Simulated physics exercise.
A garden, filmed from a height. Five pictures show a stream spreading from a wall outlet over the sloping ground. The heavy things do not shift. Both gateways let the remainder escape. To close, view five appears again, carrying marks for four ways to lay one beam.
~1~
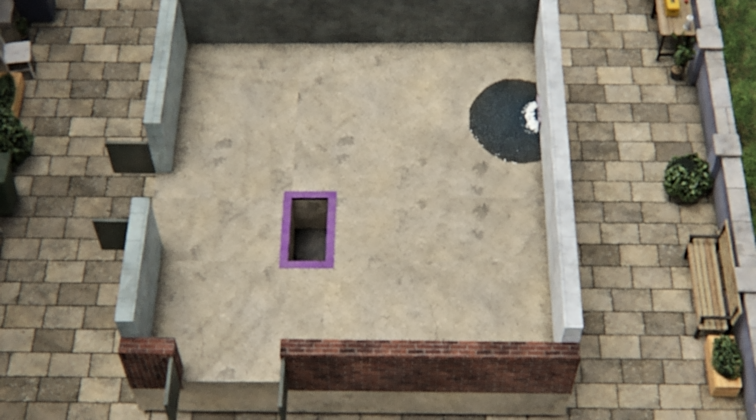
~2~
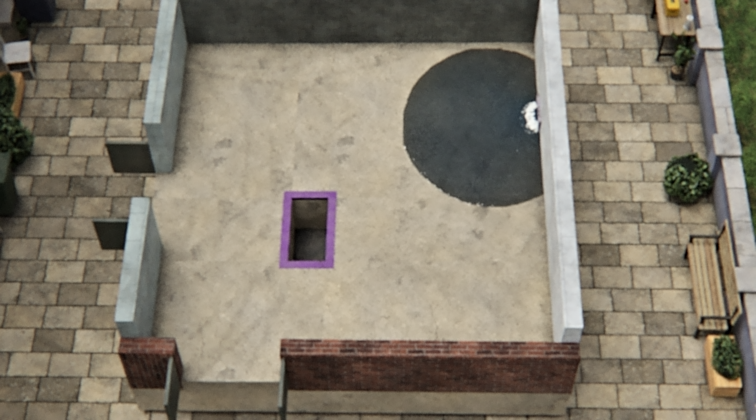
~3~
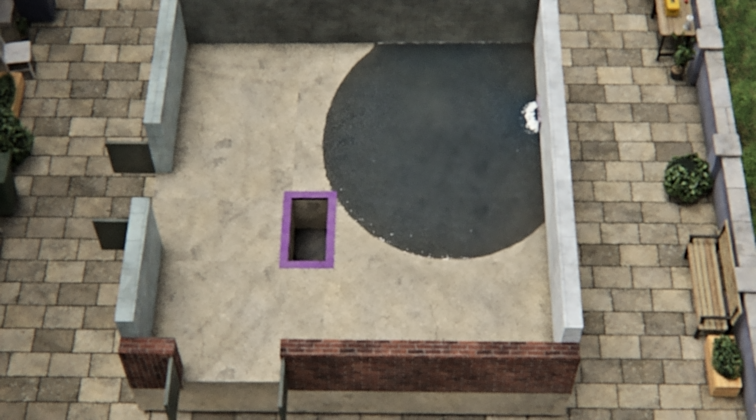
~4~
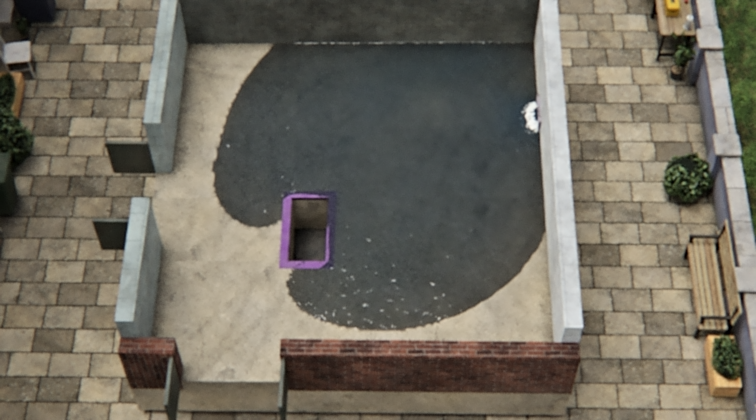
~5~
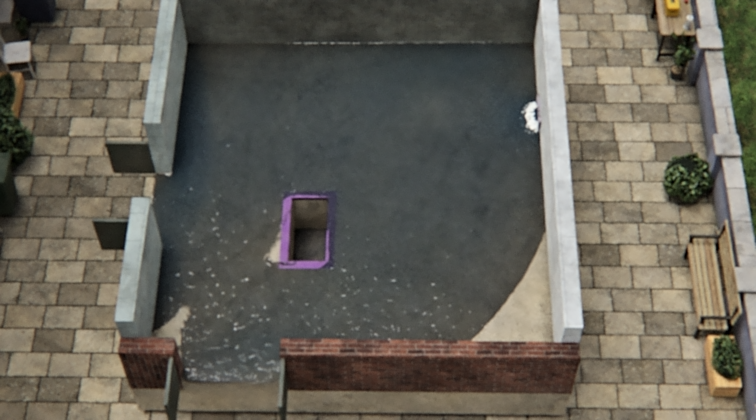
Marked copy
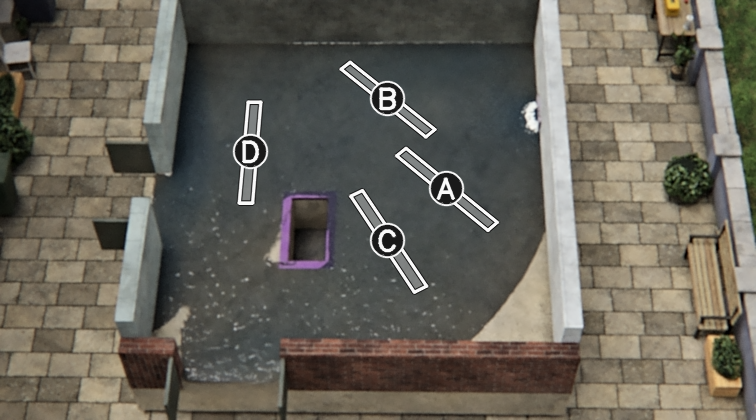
Dark water spreads from a foaming white spot at the right wall of a pale, bare-floored walled yard, seen from high above by a still camera. Paving surrounds the yard, with a bench and plants at right, a low red-brick wall in front, and a purple-rimmed rectangular opening left of centre. The rounded sheet widens leftward and forward, wraps around the opening, and covers most of the floor, leaving pale patches near the front corners.
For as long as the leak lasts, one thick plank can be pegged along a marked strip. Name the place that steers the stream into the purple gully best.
D beats the others.
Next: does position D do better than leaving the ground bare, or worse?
Better.
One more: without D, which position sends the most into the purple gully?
B it is.
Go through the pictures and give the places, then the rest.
Outfall at (540, 113); purple gully at (308, 229); open gate at (234, 366); open gate at (167, 209); front seen at (481, 136), 4 % of the ground wet; purple gully still dry, in the first frame.
Front seen at (407, 115), 16 % of the ground wet; purple gully still dry, in the second frame.
Front seen at (361, 222), 35 % of the ground wet; purple gully still dry, in the third frame.
Front seen at (232, 212), 61 % of the ground wet; purple gully taking water, in the fourth frame.
Front seen at (163, 315), 88 % of the ground wet; purple gully taking water, in the fifth frame.
On the marked copy, A from (401, 152) to (492, 226); B from (345, 65) to (430, 133); C from (356, 193) to (420, 289); D from (245, 202) to (254, 102).
Choosing A, about 7 % of the stream goes into the purple gully, about 93 % out by the gates.
Choosing B, about 28 % of the stream goes into the purple gully, about 72 % out by the gates.
Choosing C, about 11 % of the stream goes into the purple gully, about 89 % out by the gates.
Choosing D, about 39 % of the stream goes into the purple gully, about 61 % out by the gates.
